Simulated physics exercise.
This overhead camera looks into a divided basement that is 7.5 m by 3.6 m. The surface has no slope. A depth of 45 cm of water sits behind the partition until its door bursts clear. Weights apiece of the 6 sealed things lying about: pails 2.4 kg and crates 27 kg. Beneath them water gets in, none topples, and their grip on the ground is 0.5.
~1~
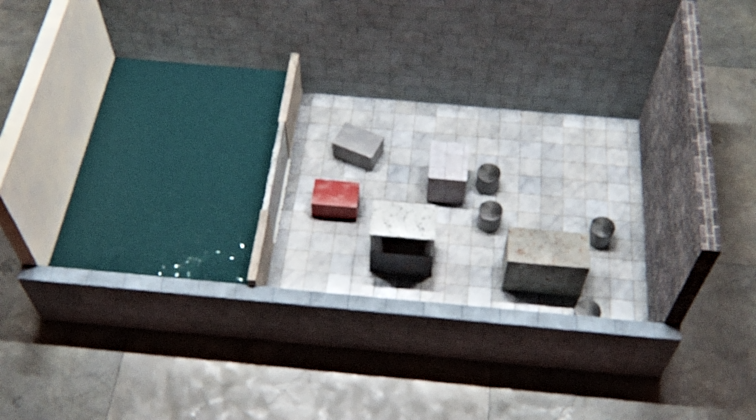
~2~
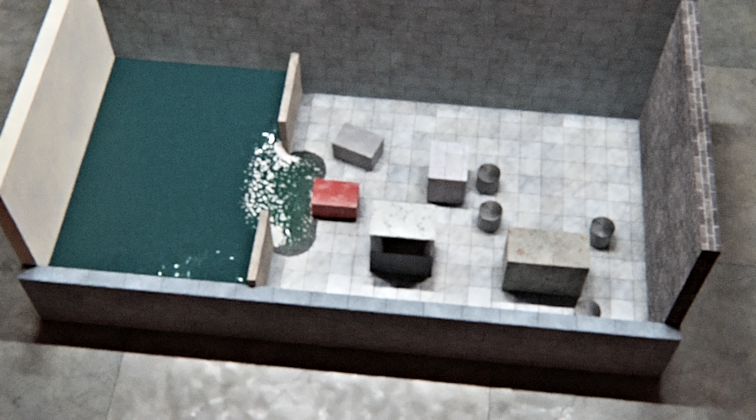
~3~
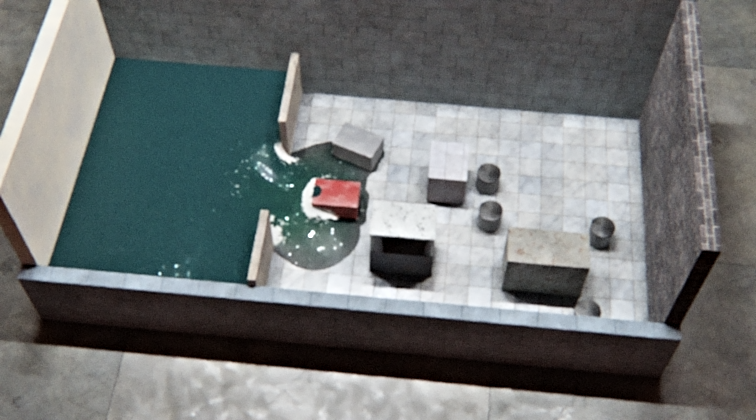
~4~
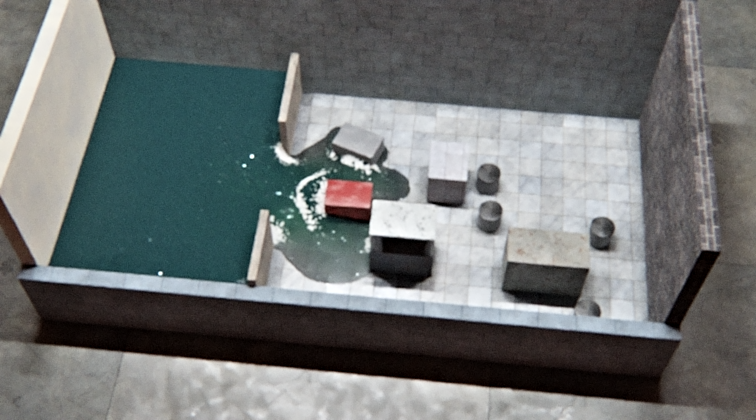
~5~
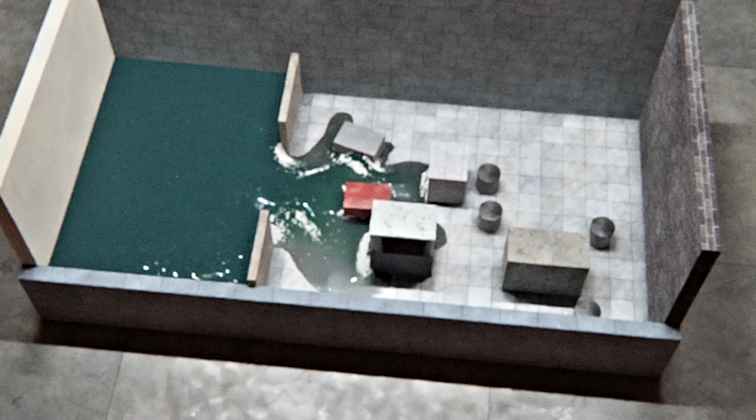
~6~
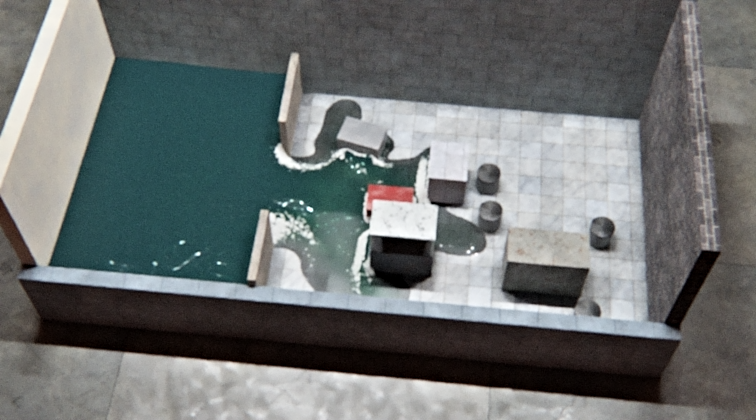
In a walled room split by a low partition, green water burst through a gap onto the pale tiled floor, spread around the scattered blocks, and pushed the red crate gradually to the right.
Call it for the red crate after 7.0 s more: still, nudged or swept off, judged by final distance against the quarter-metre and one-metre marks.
Swept off.
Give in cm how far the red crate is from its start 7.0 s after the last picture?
I'd say close to 250 centimetres.
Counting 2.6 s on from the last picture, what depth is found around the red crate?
Depth approx. 7 cm.
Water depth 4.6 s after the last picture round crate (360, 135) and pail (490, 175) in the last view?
Depth approx. 8 cm / 7 cm.
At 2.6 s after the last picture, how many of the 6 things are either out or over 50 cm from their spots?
Answer: 5.
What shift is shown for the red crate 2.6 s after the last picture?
Roughly 350 cm.
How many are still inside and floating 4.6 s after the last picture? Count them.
It comes to 5.
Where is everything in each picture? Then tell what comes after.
The red crate at (335, 193) rests on the ground; 9.5 m2 under water; 0 of 6 have shifted, in the first frame.
The red crate at (335, 193), on the bottom; water covers 10.3 m2; 0 of 6 have shifted, in the second frame.
The red crate at (336, 193), on the bottom; water covers 11.2 m2; 0 of 6 have shifted, in the third frame.
The red crate at (348, 194), on the bottom, 17 cm from its start; water covers 12.2 m2; 1 of 6 have shifted, in the fourth frame.
The red crate at (368, 196), on the bottom, 42 cm from its start; water covers 13.0 m2; 1 of 6 have shifted, in the fifth frame.
The red crate at (390, 199) rests on the ground, 72 cm from its start; 13.9 m2 under water; 2 of 6 have shifted, in the sixth frame.
Then, 0.6 s after the last picture the red crate is near (460, 213), 1.7 m from its start, aground; 0 afloat.
Then, 2.6 s after the last picture the red crate is near (602, 186), 3.5 m from its start, aground; 3 afloat.
Then, 4.6 s after the last picture the red crate is near (567, 173), 3.1 m from its start, afloat; 5 afloat.
Then, 7.0 s after the last picture the red crate is near (495, 114), 2.5 m from its start, afloat; 6 afloat.
